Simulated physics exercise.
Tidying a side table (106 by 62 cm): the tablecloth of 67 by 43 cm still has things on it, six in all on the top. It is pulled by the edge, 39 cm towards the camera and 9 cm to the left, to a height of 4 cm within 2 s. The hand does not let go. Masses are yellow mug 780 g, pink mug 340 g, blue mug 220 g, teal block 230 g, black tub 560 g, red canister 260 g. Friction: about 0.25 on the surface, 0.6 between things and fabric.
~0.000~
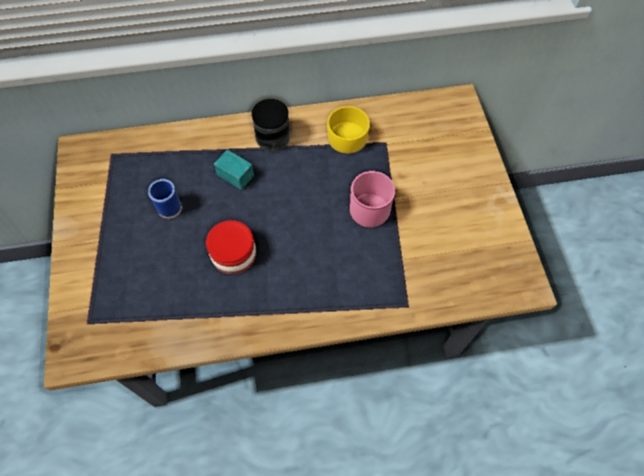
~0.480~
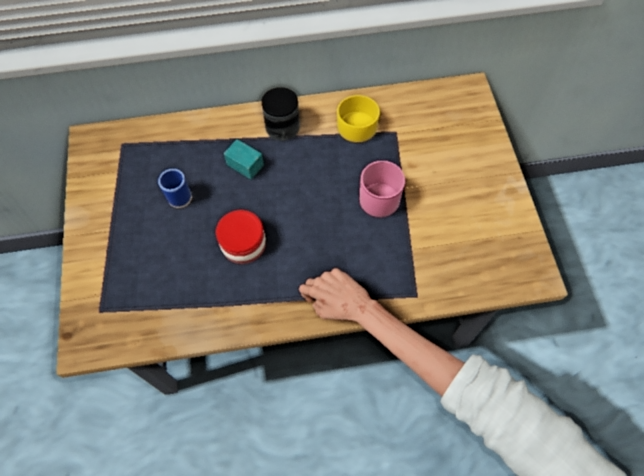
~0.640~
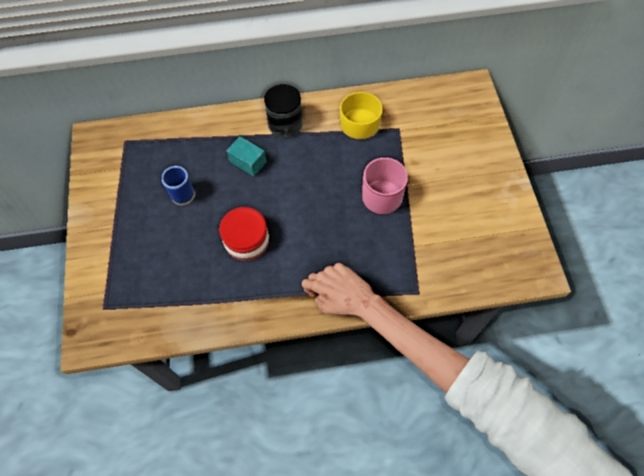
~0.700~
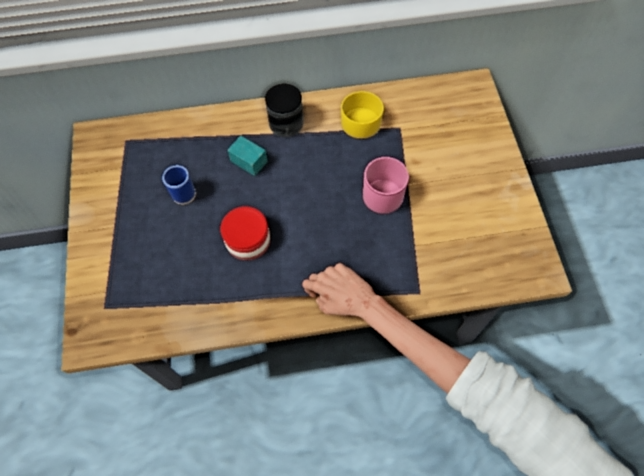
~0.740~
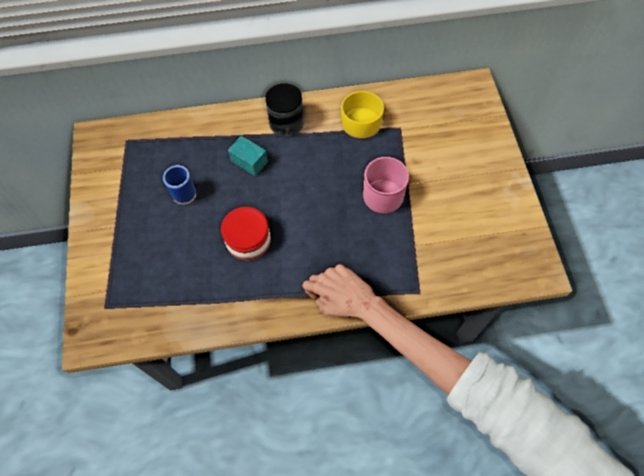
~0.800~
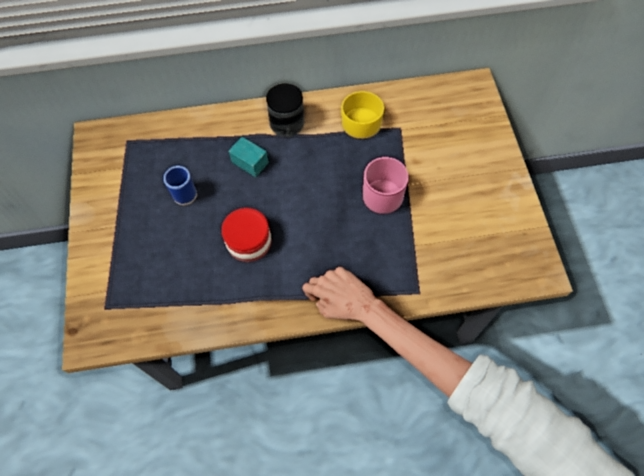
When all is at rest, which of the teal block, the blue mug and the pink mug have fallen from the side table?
The teal block drops off, the blue mug drops off, the pink mug drops off.
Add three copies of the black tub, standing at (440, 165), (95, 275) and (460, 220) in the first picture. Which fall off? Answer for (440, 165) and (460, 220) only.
In turn: Remains, stays up.
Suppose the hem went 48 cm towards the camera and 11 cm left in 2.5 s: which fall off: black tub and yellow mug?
In that case: Black tub stays on, yellow mug remains.
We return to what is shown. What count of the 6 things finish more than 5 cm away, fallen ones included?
I count 4.
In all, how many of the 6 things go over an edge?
I count 4.
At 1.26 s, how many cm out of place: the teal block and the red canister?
About: Teal block 10 cm, red canister 8 cm.
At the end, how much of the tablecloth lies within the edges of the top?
About 0 per cent.
At 1.3 s, 95 % of the tablecloth is still over the top; teal block 10 cm off its start, pink mug 9 cm off its start, blue mug 7 cm off its start.
At 1.7 s, 75 % of the tablecloth is still over the top; teal block 23 cm off its start, pink mug 22 cm off its start, blue mug 18 cm off its start.
At 2.2 s, 35 % of the tablecloth is still over the top; blue mug 39 cm off its start at (213, 343), pink mug 38 cm off its start at (364, 364), teal block 37 cm off its start at (282, 299).
At 2.6 s, 10 % of the tablecloth is still over the top; blue mug over the edge, pink mug over the edge, teal block over the edge.
At 4.2 s, 0 % of the tablecloth is still over the top; teal block over the edge, blue mug over the edge, pink mug over the edge, red canister over the edge.
